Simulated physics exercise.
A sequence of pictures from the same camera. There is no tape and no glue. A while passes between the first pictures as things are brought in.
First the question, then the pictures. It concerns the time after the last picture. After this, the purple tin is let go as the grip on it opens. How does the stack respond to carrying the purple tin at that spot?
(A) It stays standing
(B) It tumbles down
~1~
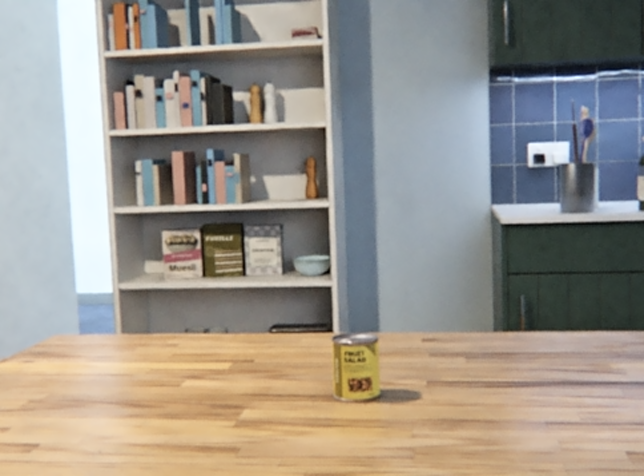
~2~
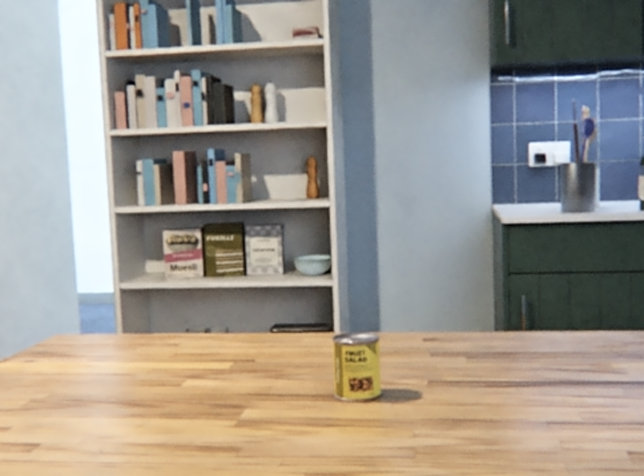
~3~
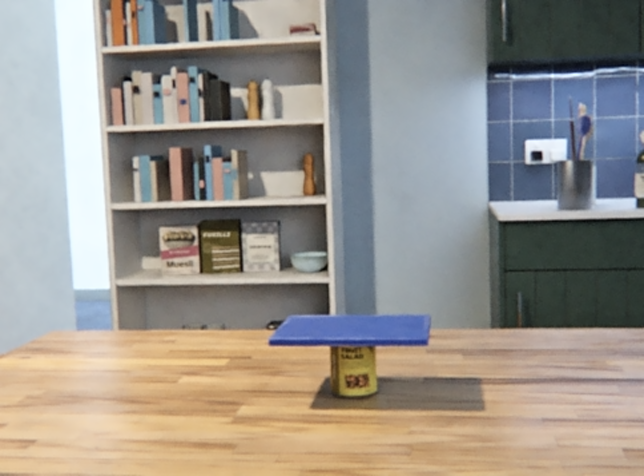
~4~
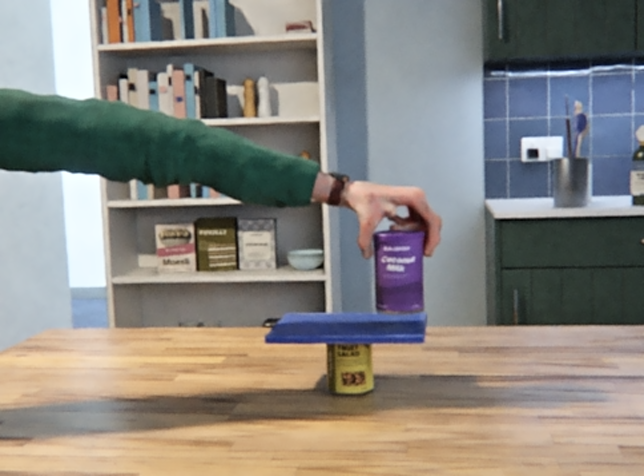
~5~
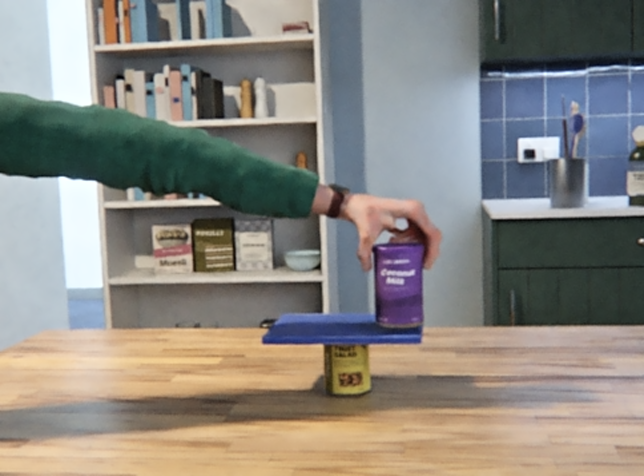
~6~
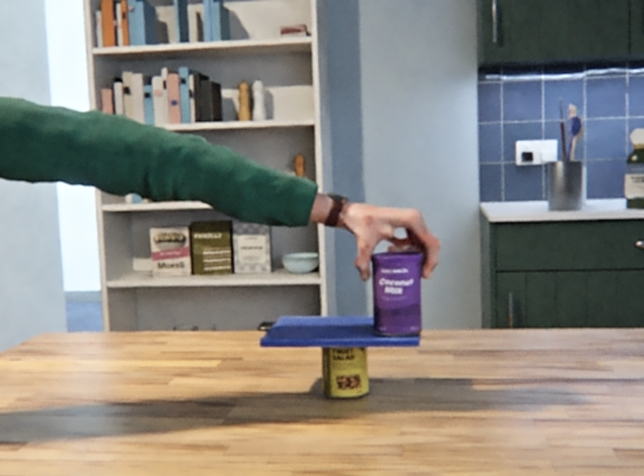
Answer: B.
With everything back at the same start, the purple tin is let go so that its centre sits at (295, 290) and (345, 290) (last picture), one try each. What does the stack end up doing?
Try one, the stack collapses; try two, it stays standing.
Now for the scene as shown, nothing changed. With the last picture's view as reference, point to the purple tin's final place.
I'd say around (503, 396) in the last view.
Then, 0.30 s after the last picture, purple tin now fallen; blue lid tipped 56° from how it was.
Then, 0.40 s after the last picture, blue lid on its side.
Then, 0.60 s after the last picture, as before.
Then, 0.80 s after the last picture, blue lid now fallen.
At rest, fallen, purple tin and blue lid; yellow tin in place. Seen from the same camera at the end, purple tin near (503, 396). The stack loses its balance.
